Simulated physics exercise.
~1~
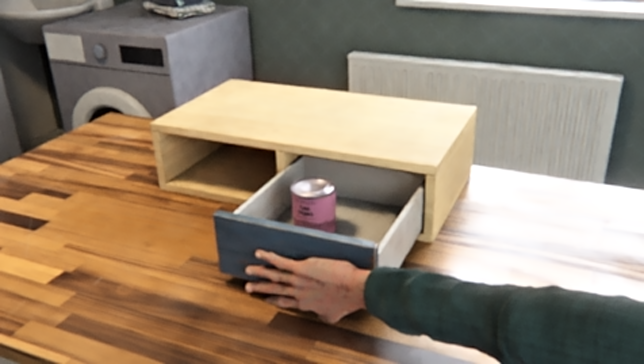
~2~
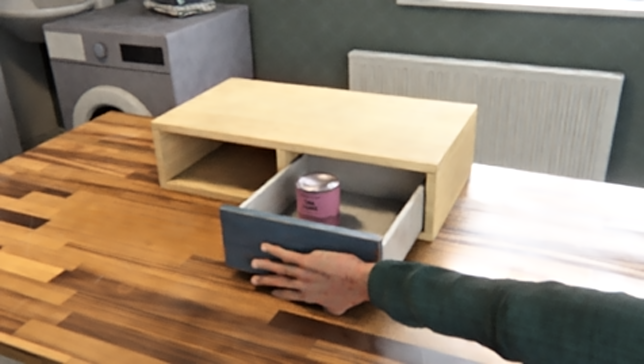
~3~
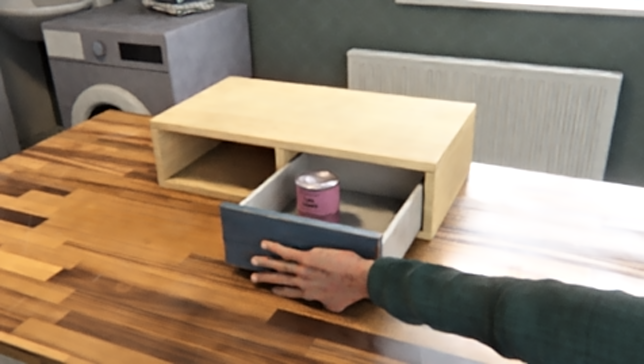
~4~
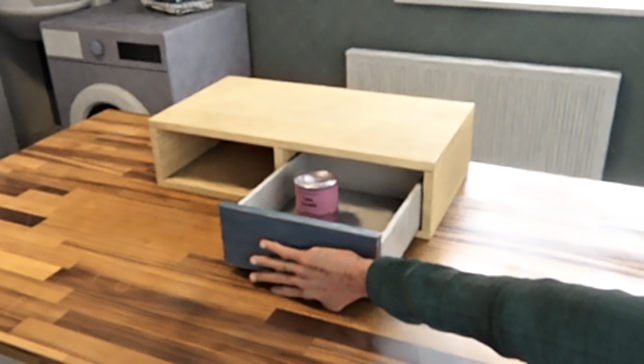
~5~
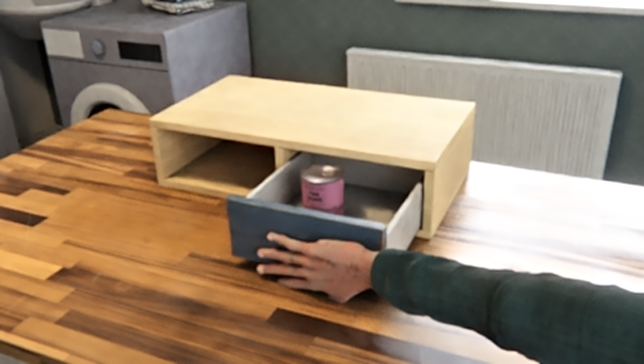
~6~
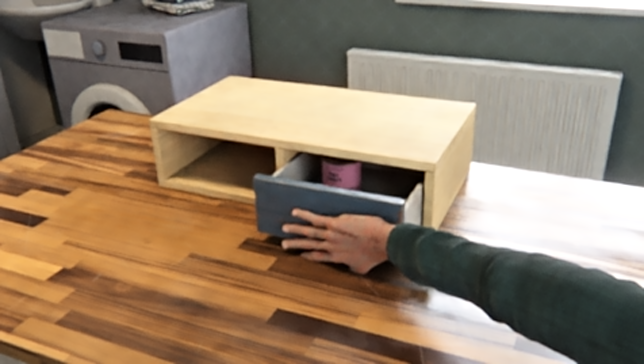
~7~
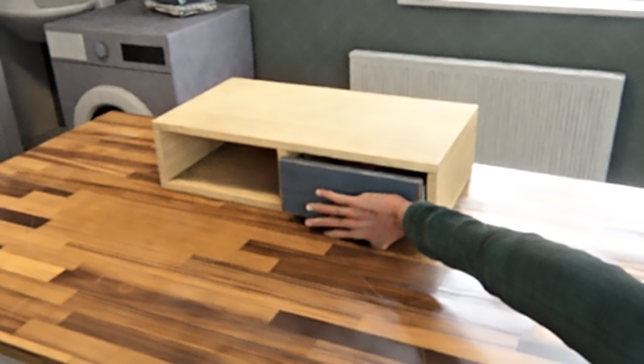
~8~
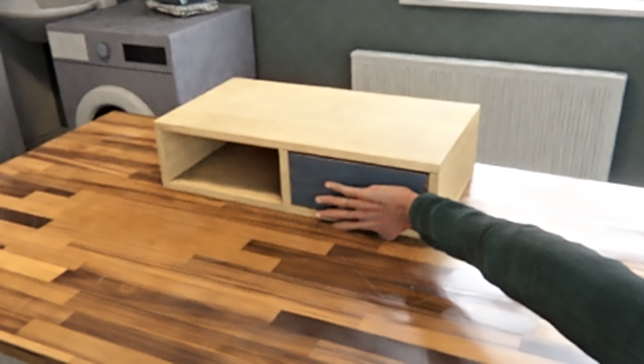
A drawer with a blue-grey front stands open from the right side of a pale wooden chest on a striped wood tabletop, a pink tin sitting inside it. A hand in a dark green sleeve rests against the front, and for a while the drawer barely shifts. Then the hand pushes, and the drawer starts sliding back into the chest, carrying the tin with it. The tin slips out of sight beneath the chest's top as the gap narrows. Finally the drawer shuts flush, with the hand still against its front.
